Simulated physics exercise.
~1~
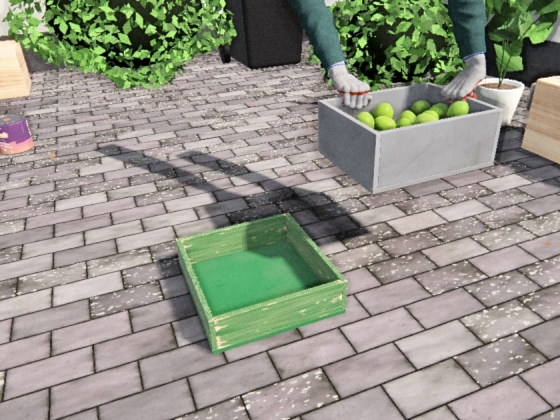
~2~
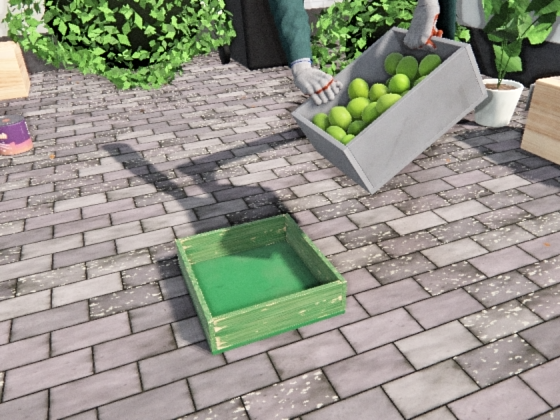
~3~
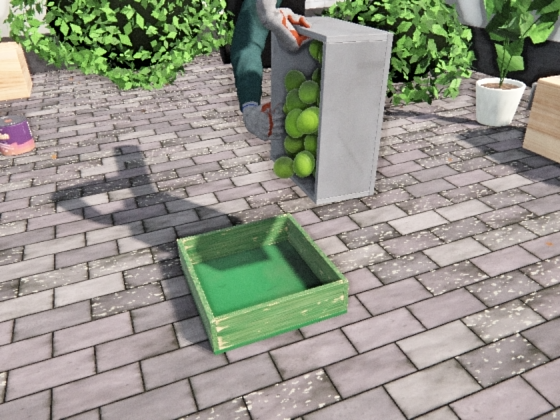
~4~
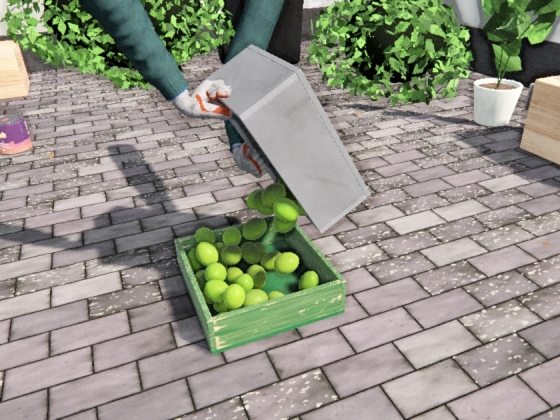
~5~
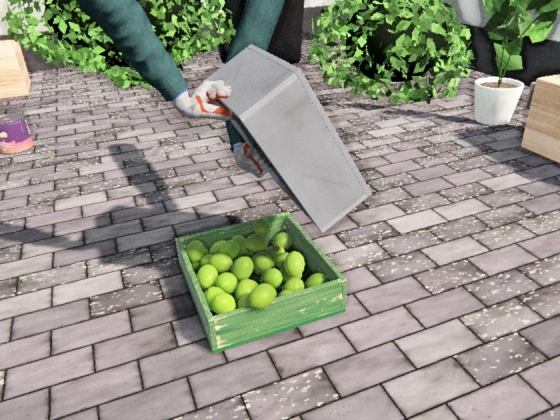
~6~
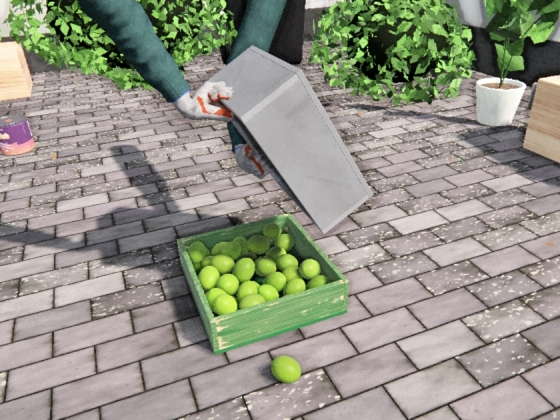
At first, two gloved hands hold a grey tote of green limes on a brick-paved patio, behind and to the right of an empty green box. The hands lift the tote and tip it toward the left, and the limes bunch up against its lower side. It keeps turning until it stands steeply on end, then leans over the box as limes tumble out in a stream. The tote is held upside down at a slant while the box fills. Finally, the limes lie heaped in the green box, and a single one rests on the bricks in front.
